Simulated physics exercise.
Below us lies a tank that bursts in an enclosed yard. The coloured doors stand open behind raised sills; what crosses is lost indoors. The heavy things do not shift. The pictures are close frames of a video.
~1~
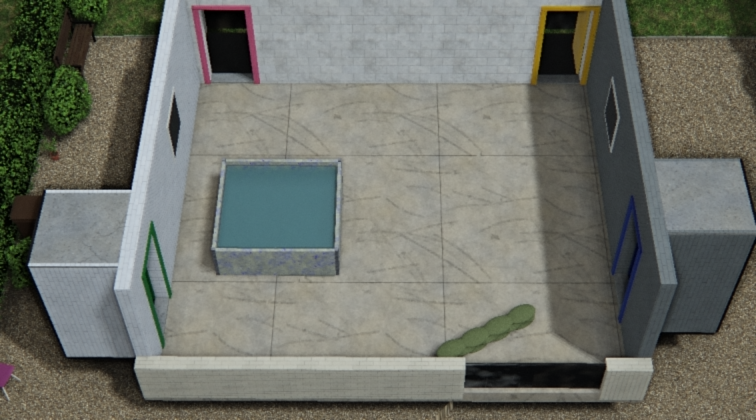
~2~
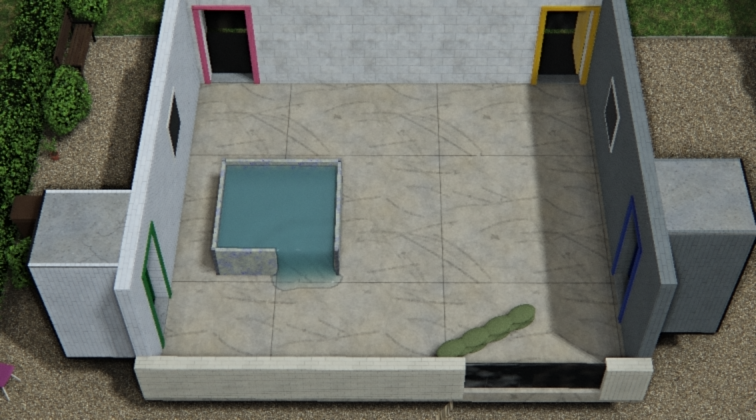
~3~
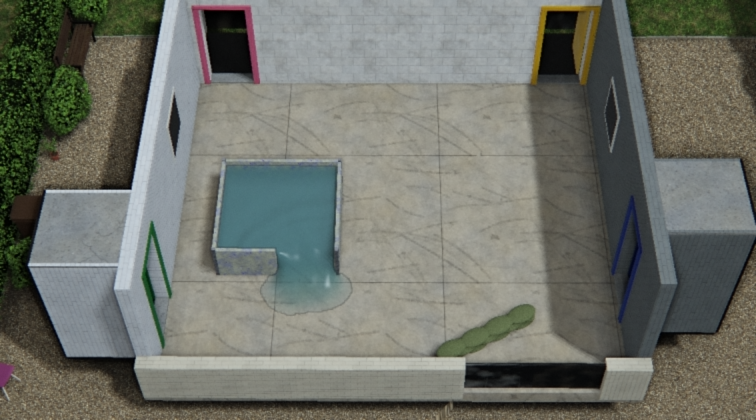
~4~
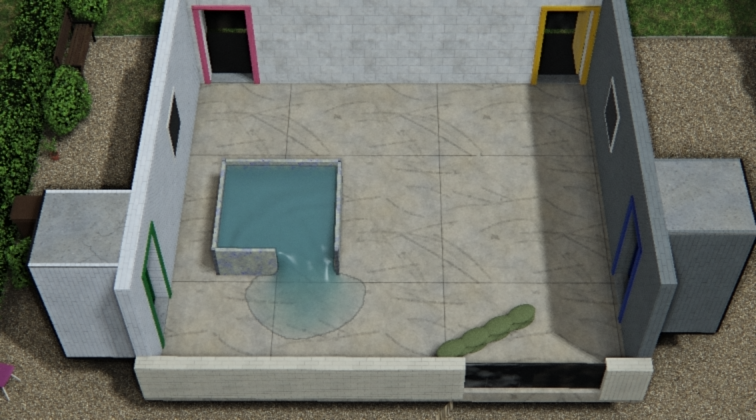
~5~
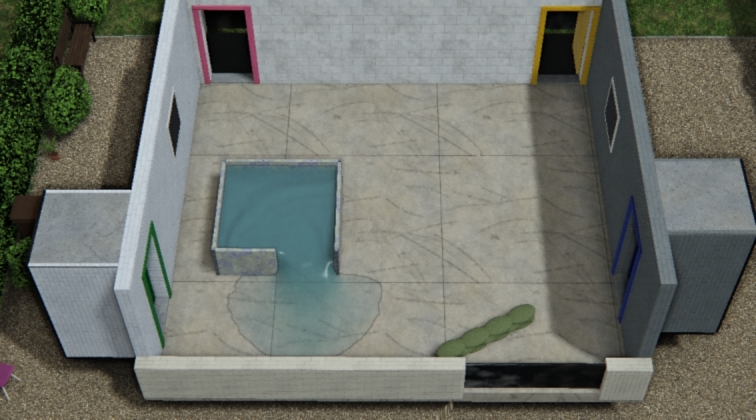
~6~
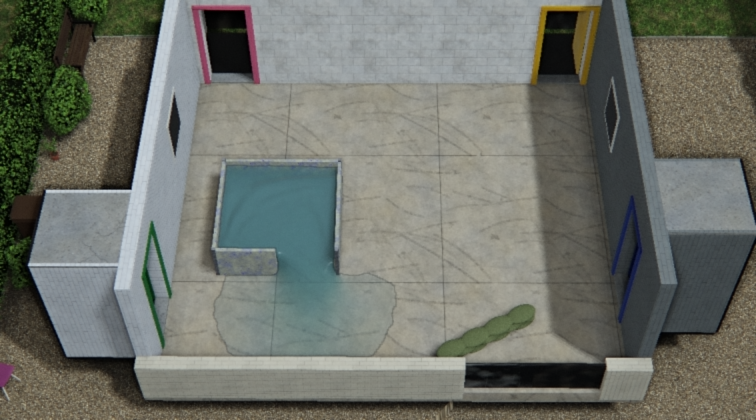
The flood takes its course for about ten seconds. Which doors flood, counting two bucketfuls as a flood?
The blue door holds within the limit; the pink door floods; the yellow door floods; the green door floods.
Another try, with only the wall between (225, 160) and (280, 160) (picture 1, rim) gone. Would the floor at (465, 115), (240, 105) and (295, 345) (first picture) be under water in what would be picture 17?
As listed: No water, under water, not flooded.
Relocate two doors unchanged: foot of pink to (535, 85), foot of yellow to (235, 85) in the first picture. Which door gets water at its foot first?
It is the one in green.
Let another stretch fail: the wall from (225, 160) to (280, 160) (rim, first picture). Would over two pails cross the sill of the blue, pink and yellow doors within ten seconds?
The blue door lets less in; the pink door is over; the yellow door lets more in.
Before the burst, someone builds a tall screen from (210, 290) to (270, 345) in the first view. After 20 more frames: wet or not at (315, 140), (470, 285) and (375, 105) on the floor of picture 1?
In turn: Clear, flooded, dry.
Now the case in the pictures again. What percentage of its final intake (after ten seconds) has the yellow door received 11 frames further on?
Close to 0 %.
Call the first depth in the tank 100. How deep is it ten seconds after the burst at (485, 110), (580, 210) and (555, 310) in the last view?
In that order: 8, 8 and 6 per cent.
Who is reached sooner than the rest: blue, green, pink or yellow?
I say the door marked green.
A moment on, water covers 15 % of the floor; the blue door not reached, the pink door not reached, the yellow door not reached, the green door not reached.
Next, water covers 20 % of the floor; the blue door not reached, the pink door not reached, the yellow door not reached, the green door wet at the sill, nothing in.
Then, water covers 40 % of the floor; the blue door wet at the sill, nothing in, the pink door not reached, the yellow door not reached, the green door over two buckets in.
Later, water covers 70 % of the floor; the blue door under two buckets in, the pink door under two buckets in, the yellow door not reached, the green door far over two buckets in.
In the end, water covers 85 % of the floor; the blue door under two buckets in, the pink door far over two buckets in, the yellow door far over two buckets in, the green door far over two buckets in.
